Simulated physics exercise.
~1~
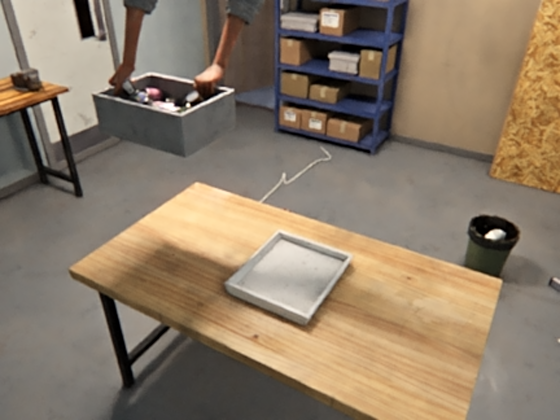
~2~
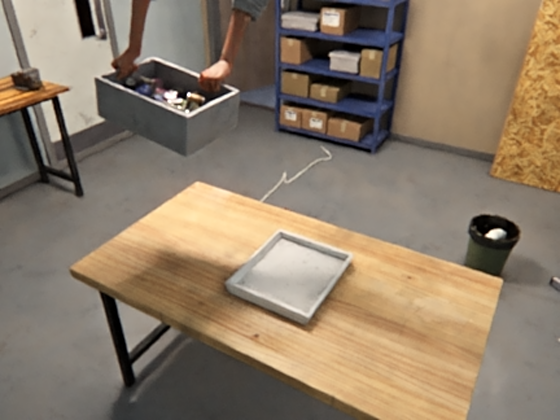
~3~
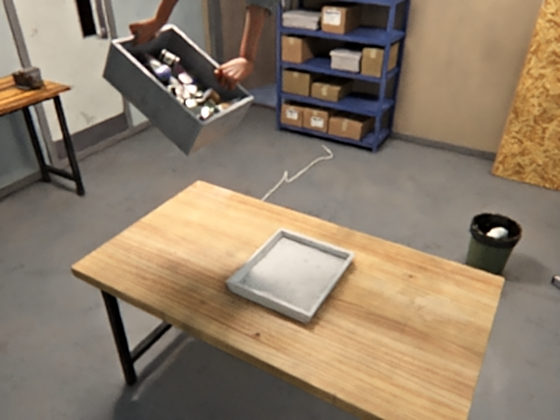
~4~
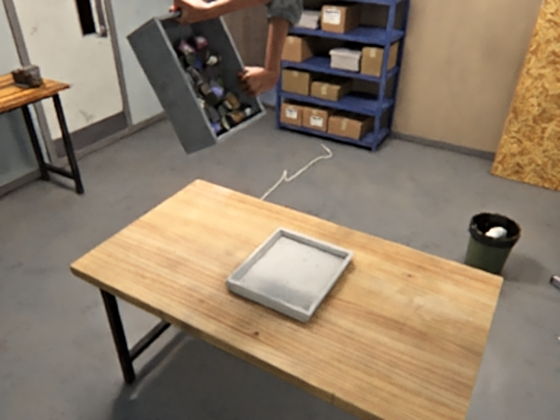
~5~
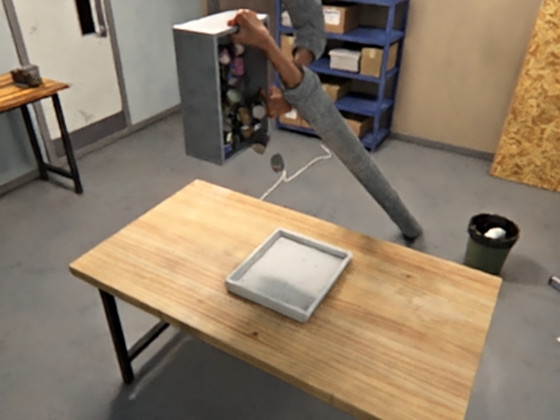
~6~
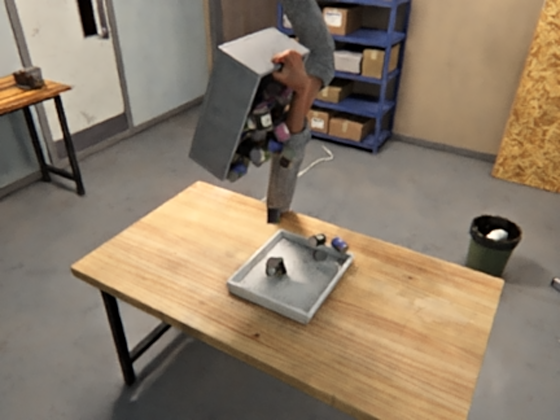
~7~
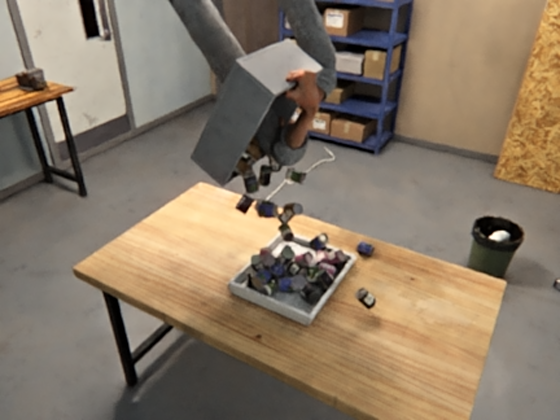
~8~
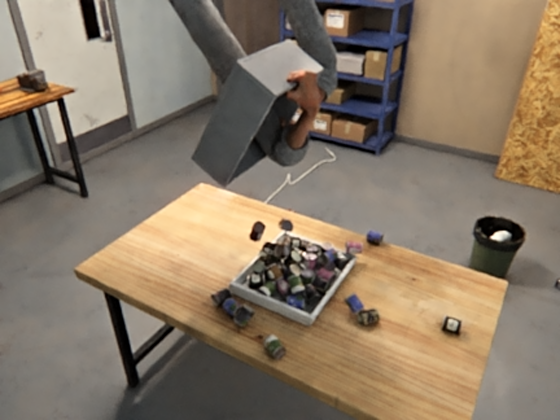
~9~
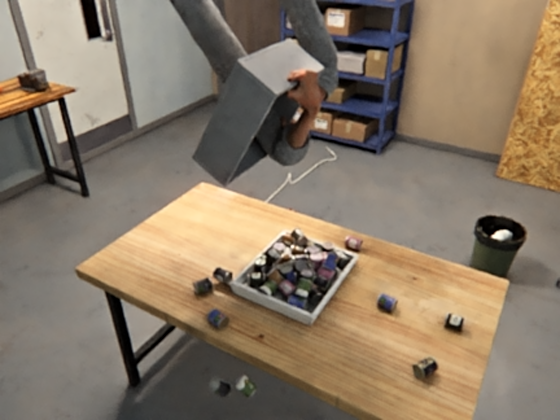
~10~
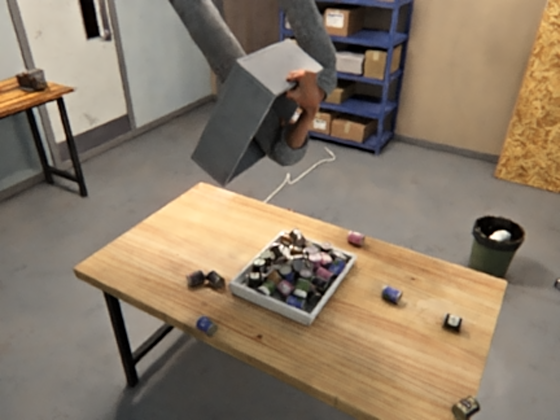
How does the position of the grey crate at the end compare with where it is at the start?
At the end the grey crate is further to the right than at the start, at about the same height in the view.
